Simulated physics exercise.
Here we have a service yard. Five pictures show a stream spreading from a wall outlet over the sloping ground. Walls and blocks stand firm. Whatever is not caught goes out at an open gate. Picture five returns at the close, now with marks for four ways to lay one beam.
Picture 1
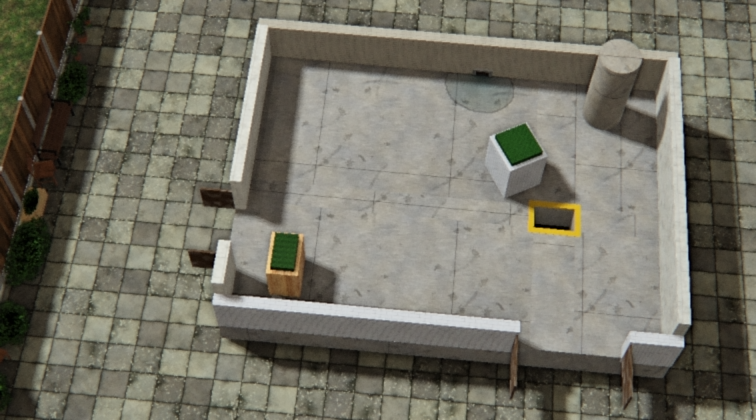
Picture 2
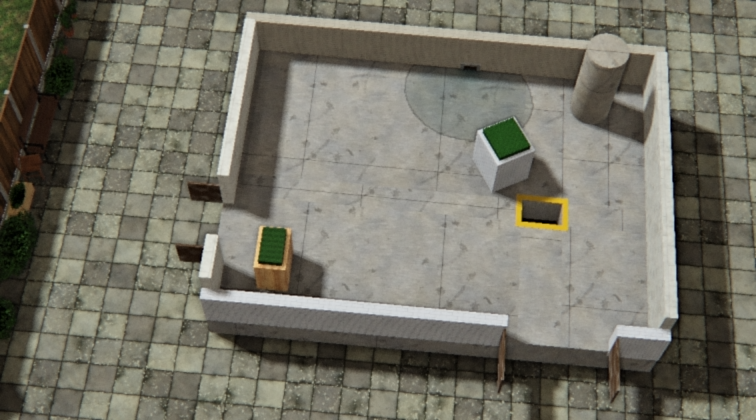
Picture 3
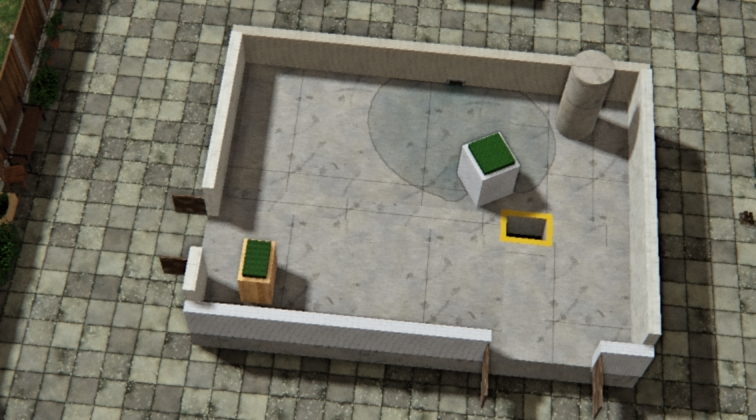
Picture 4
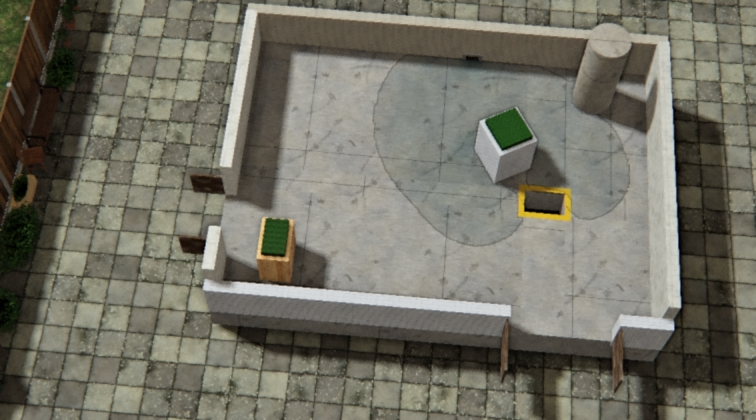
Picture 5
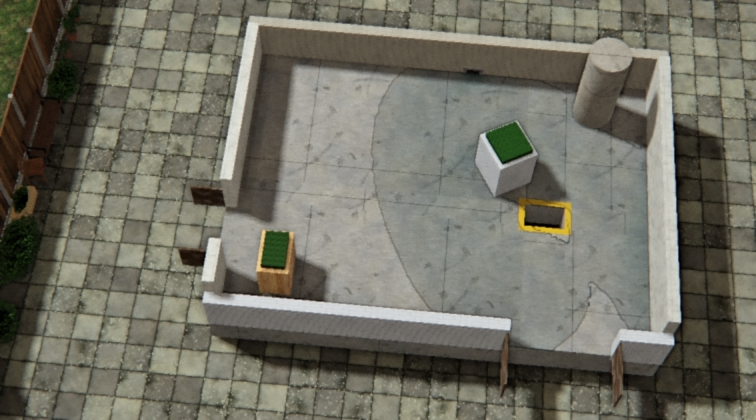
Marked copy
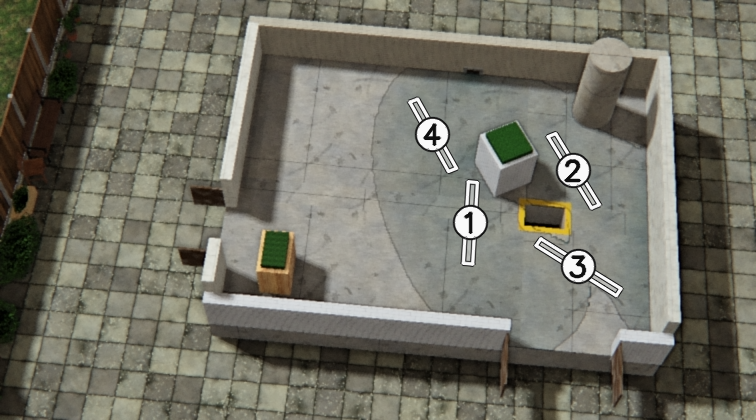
Water spreads from the back wall across the yard floor, around the planter and yellow-edged drain.
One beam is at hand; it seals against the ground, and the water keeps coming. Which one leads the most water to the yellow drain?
Best: 2.
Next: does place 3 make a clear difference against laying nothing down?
No.
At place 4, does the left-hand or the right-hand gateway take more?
The right gate.
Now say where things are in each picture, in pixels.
Outfall at (483, 73); yellow drain at (554, 218); open gate at (568, 342); open gate at (241, 238); water covers 2 % of the ground and shows as far out as (490, 109); yellow drain still dry.
Water covers 8 % of the ground and shows as far out as (455, 137); yellow drain still dry.
Water covers 17 % of the ground and shows as far out as (447, 199); yellow drain still dry.
Water covers 31 % of the ground and shows as far out as (489, 243); yellow drain taking water.
Water covers 51 % of the ground and shows as far out as (635, 309); yellow drain taking water.
On the marked copy, 1 from (468, 263) to (472, 182); 2 from (551, 135) to (595, 206); 3 from (538, 242) to (618, 292); 4 from (413, 100) to (452, 169).
With 1, about 7 % of the stream runs into the yellow drain, about 93 % out by the gates.
With 2, about 19 % of the stream runs into the yellow drain, about 81 % out by the gates.
With 3, about 8 % of the stream runs into the yellow drain, about 92 % out by the gates.
With 4, about 7 % of the stream runs into the yellow drain, about 93 % out by the gates.
